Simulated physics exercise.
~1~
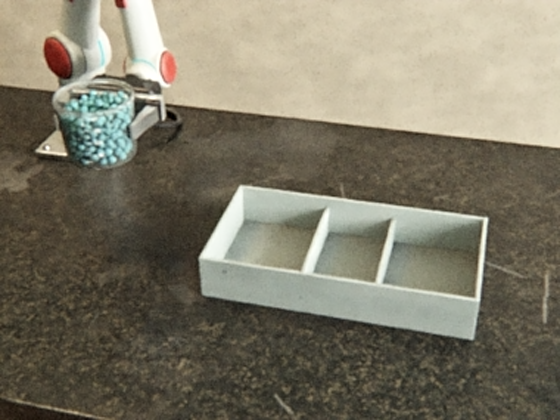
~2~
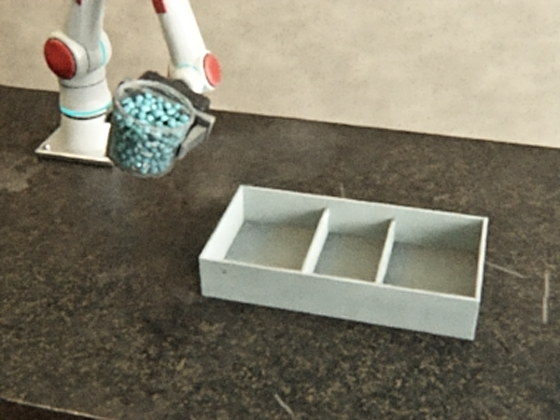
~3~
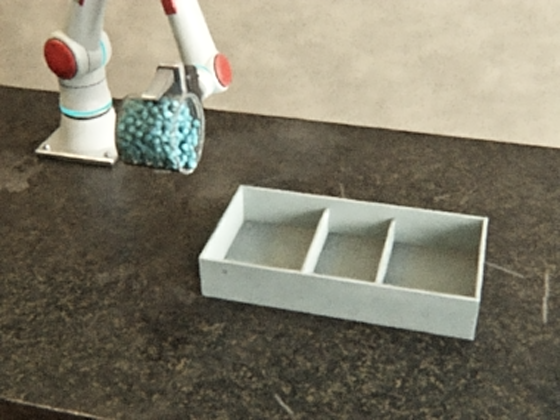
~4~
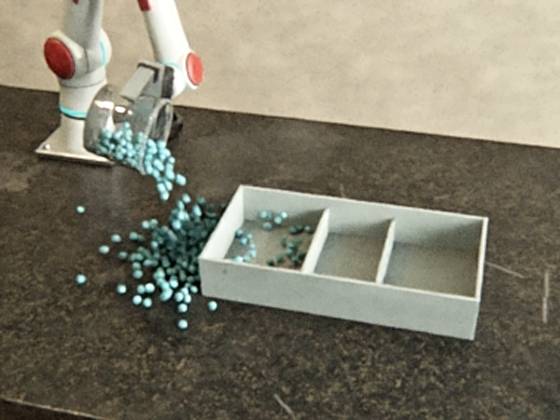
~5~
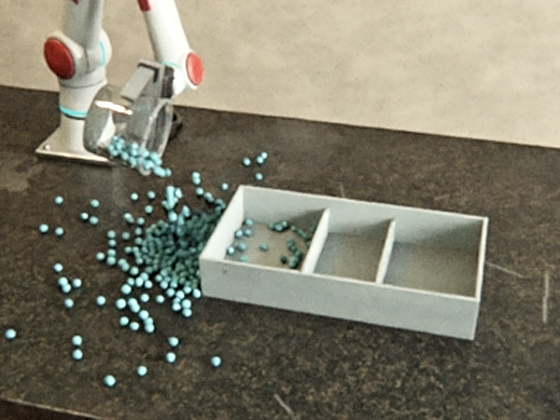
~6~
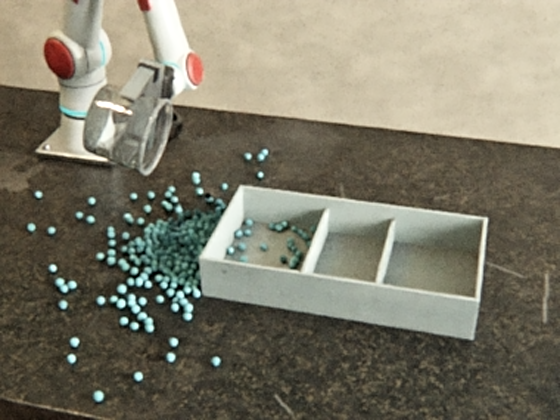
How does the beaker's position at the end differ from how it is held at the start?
At the start the beaker is upright and full of beads, while at the end the robot arm holds it on its side.
The clip shows a robot arm lifting a clear beaker of blue-green beads and tipping it toward a divided tray, spilling most of them onto the dark table and a few into the tray's left section, until the beaker looks empty.
